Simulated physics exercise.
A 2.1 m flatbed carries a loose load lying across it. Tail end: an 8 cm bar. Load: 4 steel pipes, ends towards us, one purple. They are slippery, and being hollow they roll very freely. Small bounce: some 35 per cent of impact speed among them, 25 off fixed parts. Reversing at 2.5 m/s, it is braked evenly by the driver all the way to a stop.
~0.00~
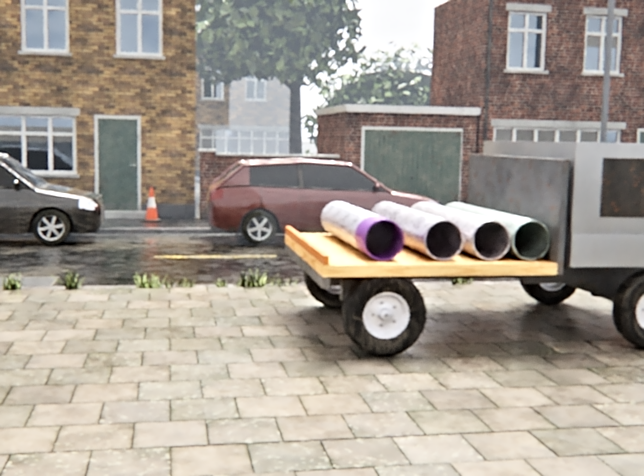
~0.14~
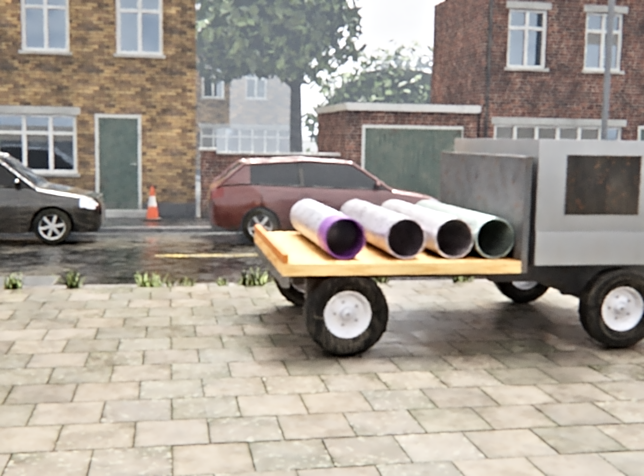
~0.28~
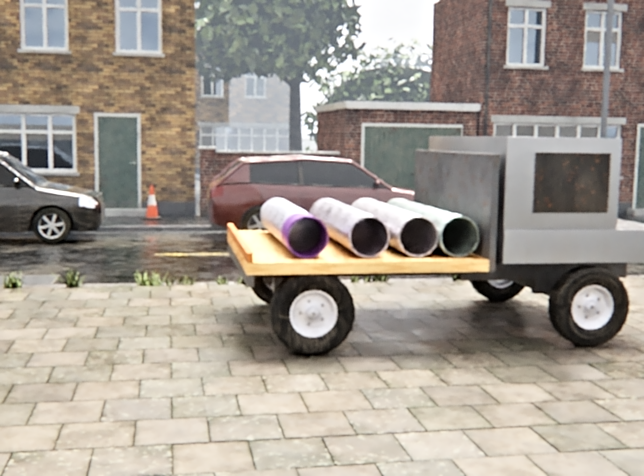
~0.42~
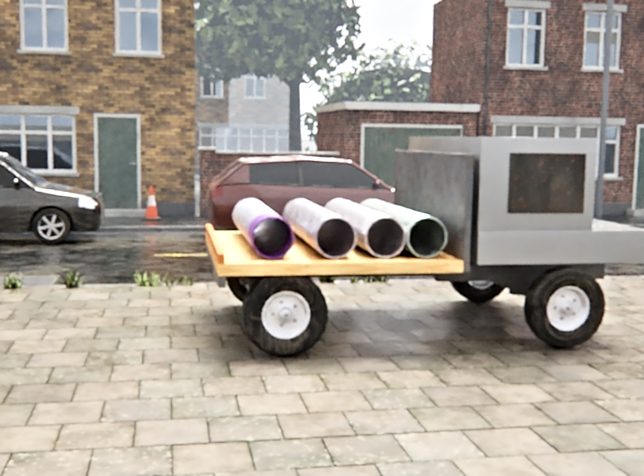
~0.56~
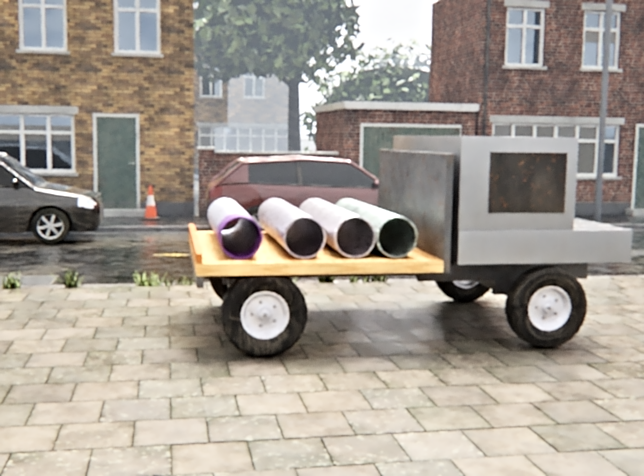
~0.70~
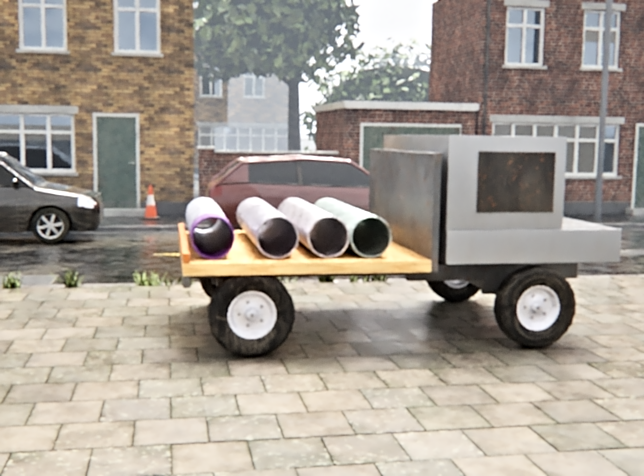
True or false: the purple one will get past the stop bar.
True.
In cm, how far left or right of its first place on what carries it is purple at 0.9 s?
Purple 40 left.
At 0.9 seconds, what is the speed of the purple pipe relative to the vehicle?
About 0.4 m/s.
Then, 0.9 s in, purple is on the bed, 10 cm from the bar, rolling towards it; 0 lost off the end.
Then, 1.0 s in, purple is on the bed, 5 cm from the bar, rolling towards it; 0 lost off the end.
Then, 1.1 s in, purple is on the bed, 5 cm from the bar, rolling towards it; 0 lost off the end.
Then, 1.3 s in, purple is going over the tail; 1 lost off the end.
In the end (3.4 s), purple is over the tail and down; 1 lost off the end.
